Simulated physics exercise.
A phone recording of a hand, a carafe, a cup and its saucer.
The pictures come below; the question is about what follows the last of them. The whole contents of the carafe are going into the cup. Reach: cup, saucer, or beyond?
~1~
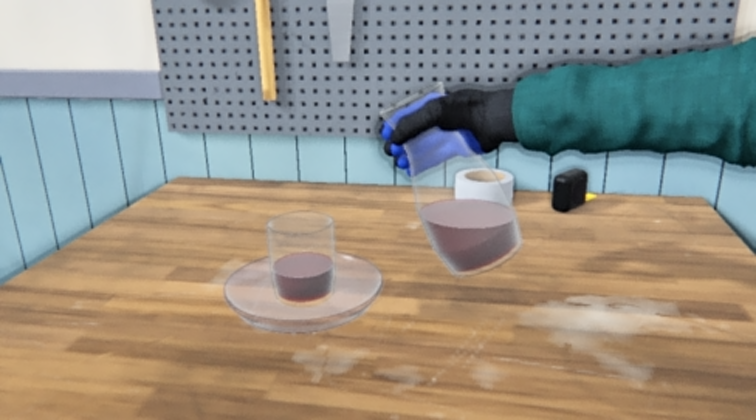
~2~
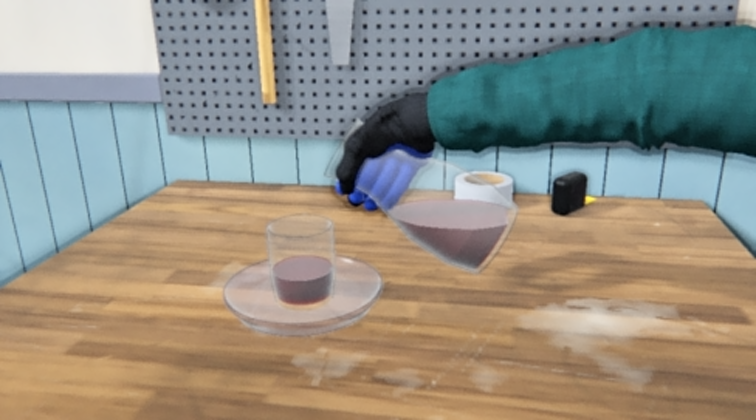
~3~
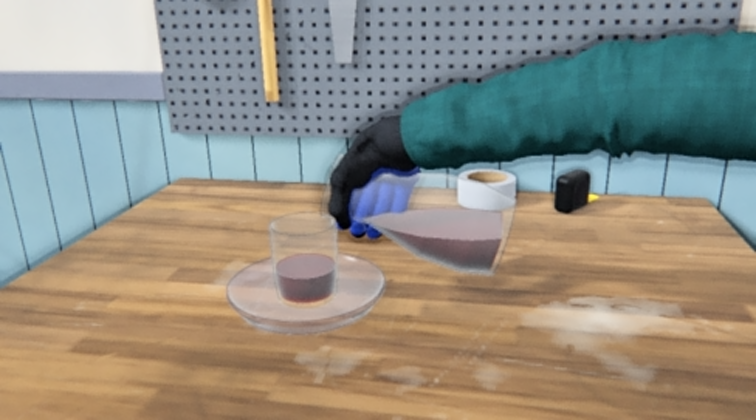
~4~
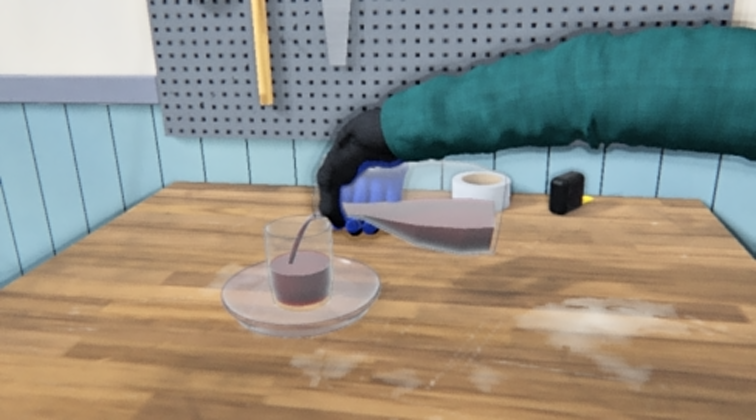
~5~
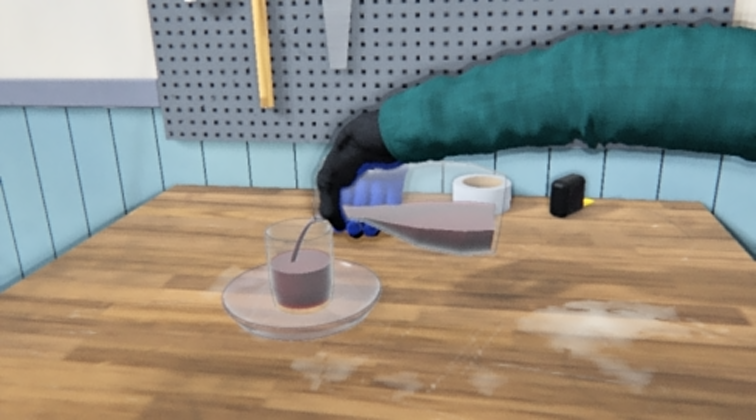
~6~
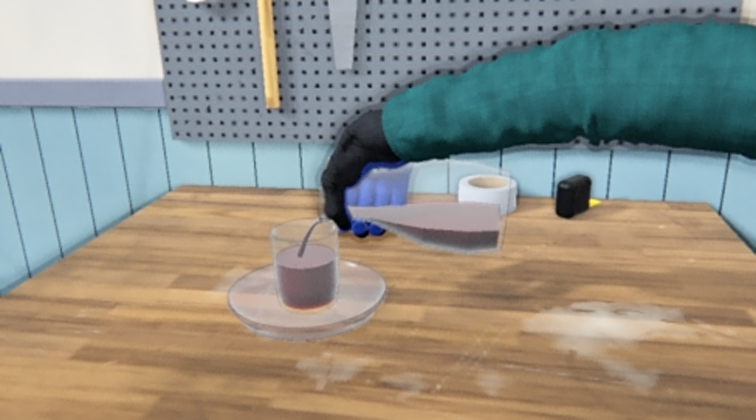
Saucer.
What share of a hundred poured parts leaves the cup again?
Roughly 35 percent, I'd say.
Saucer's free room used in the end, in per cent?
Around 30 percent.
Soon after, the cup is nearly full; the saucer is dry.
Later, the cup is full to the brim; the saucer is wet, with room to spare.
In the end, the cup is full to the brim; the saucer is wet, with room to spare.
